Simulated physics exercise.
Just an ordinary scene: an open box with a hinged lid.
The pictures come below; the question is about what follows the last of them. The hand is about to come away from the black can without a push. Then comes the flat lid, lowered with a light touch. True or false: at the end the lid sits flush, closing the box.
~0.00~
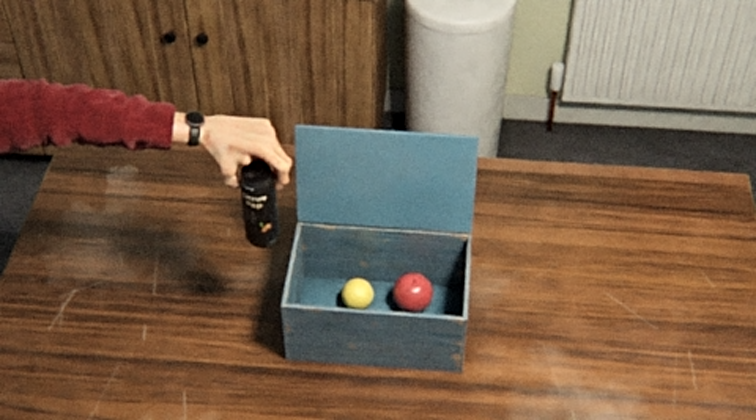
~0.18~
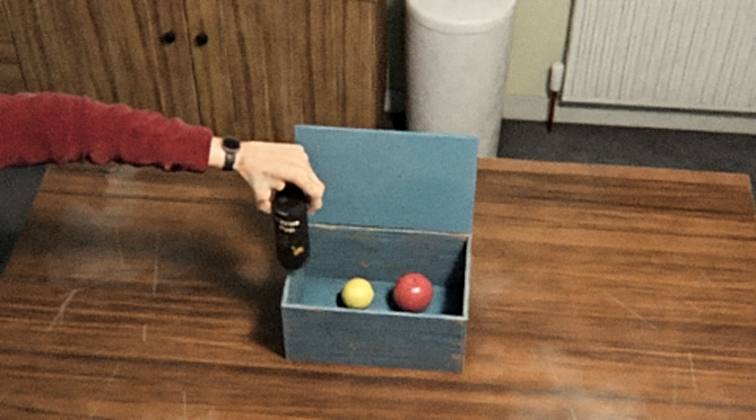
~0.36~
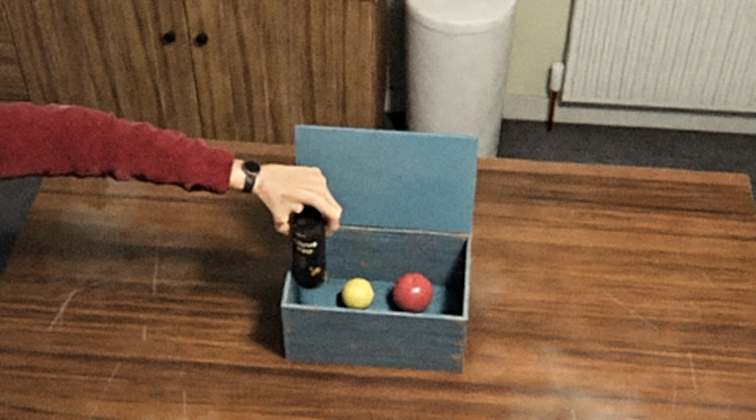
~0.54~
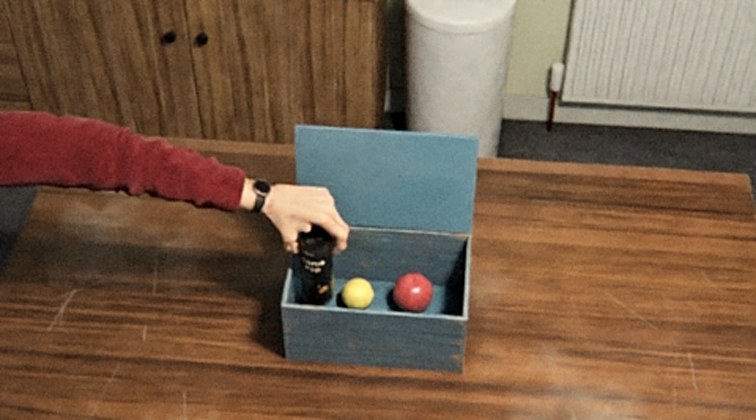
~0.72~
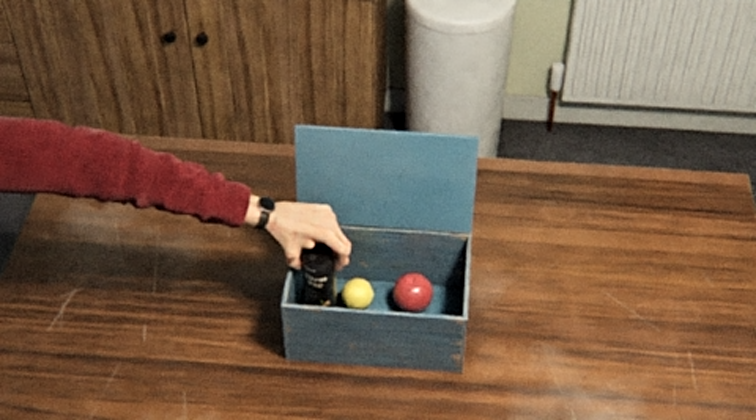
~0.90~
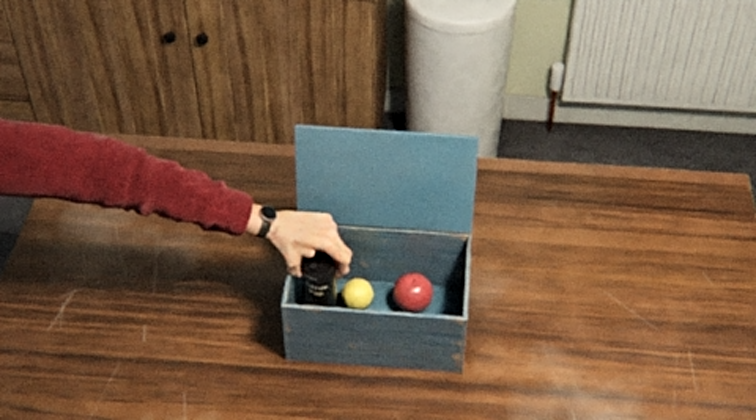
False, a gap remains.
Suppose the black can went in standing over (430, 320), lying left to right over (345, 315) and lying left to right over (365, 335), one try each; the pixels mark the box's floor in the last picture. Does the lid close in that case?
With the first placement the lid remains open; with the second, it ends up closed; with the third, it ends up closed.
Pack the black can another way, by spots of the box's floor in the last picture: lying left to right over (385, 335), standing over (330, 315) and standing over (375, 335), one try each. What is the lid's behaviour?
The lid lowers completely the first try, is kept from lowering the second try and is kept from lowering the third try.
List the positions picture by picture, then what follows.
Still above its spot; black can (260, 206); yellow lemon (357, 295), in the first picture.
Still above its spot; black can (292, 230); yellow lemon (357, 295), in the second picture.
Still above its spot; black can (309, 250); yellow lemon (357, 295), in the third picture.
Still above its spot; black can (317, 269); yellow lemon (357, 295), in the fourth picture.
Still above its spot; black can (320, 284); yellow lemon (357, 295), in the fifth picture.
Put in, still held; black can (320, 292); yellow lemon (357, 295), in the sixth picture.
By 2.30 s, lid 72° above the rim.
By 2.80 s, lid 38° above the rim.
When it is over (3.5 s), lid 12° above the rim; all 3 as before. End places, in pixels of the last picture, black can near (320, 292).
